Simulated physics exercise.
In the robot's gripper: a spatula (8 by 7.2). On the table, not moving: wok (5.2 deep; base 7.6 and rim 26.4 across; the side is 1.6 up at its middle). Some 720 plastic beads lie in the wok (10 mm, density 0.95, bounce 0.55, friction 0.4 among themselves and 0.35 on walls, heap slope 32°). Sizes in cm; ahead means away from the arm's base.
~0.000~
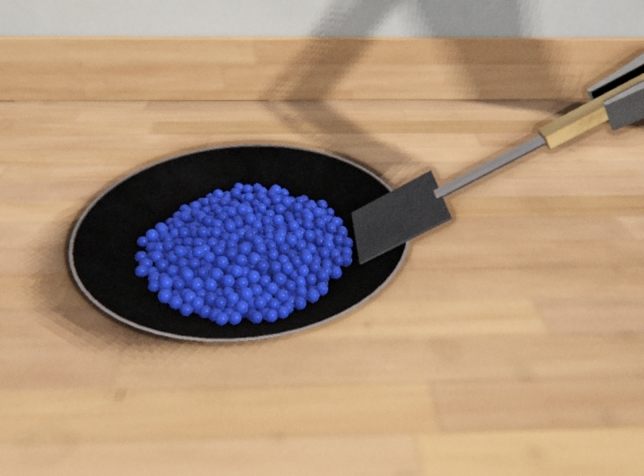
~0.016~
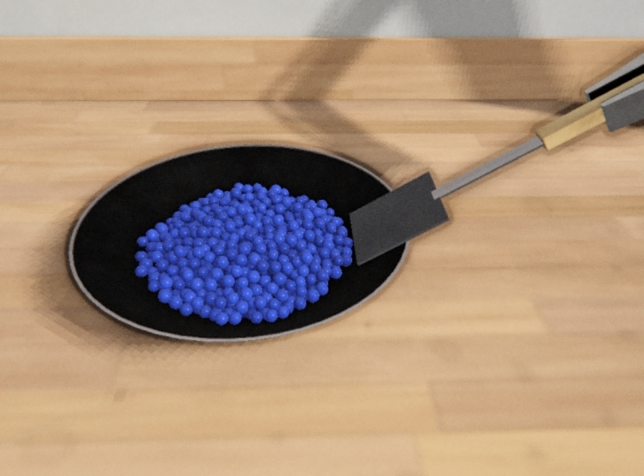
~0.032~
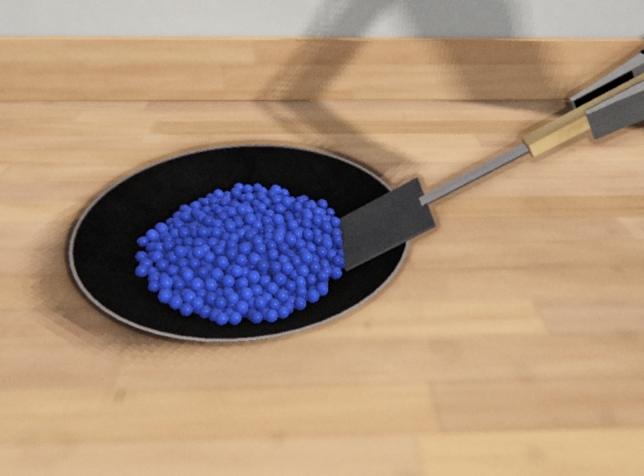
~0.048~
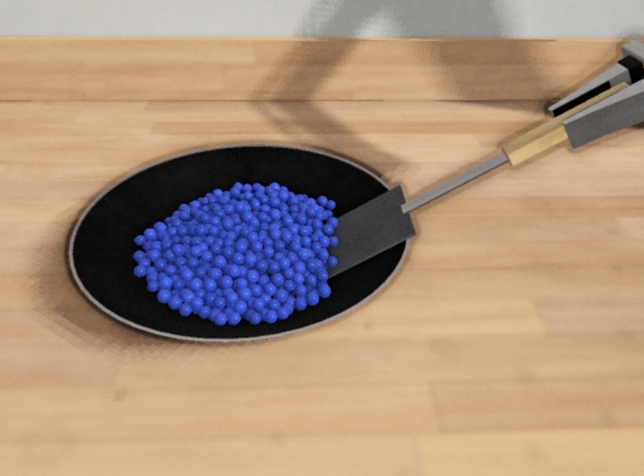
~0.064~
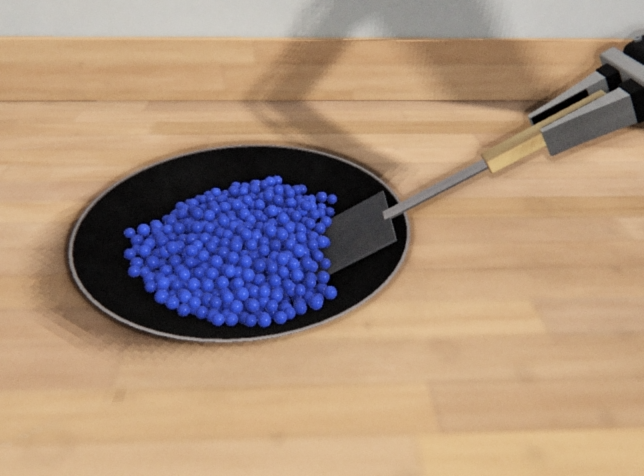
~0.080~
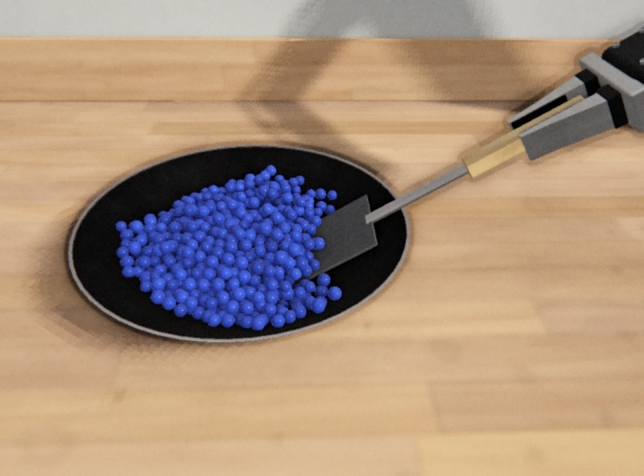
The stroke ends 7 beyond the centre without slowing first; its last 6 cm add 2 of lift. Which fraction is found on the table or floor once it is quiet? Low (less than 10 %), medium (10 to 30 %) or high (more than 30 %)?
On the table or floor the share is medium, 10 to 30 %.
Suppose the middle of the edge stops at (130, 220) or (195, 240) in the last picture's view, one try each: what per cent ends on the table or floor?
Some 35 and 0 per cent.
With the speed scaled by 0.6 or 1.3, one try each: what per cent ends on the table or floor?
Some 0 and 35 per cent.
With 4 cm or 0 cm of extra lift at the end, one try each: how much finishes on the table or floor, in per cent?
About 20 and 15 per cent.
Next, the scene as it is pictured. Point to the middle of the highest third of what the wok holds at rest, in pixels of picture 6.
Near (144, 233).
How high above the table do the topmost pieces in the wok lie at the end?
Some 6.0 cm.
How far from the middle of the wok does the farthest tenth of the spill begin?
Some 35 cm.
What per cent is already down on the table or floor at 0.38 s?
Some 15 per cent.
After 0.12 s, sloping 33°, highest piece 5 above the table; 725 in the wok.
After 0.16 s, sloping 33°, highest piece 6 above the table; 725 in the wok.
After 0.38 s, sloping 33°, highest piece 7 above the table; 579 in the wok, 119 on the table or floor, 27 on the blade or in flight.
After 1.43 s, sloping 33°, highest piece 6 above the table; 577 in the wok, 148 on the table or floor.
In the end, 577 in the wok, 148 on the table or floor. That is 20 % on the table or floor.
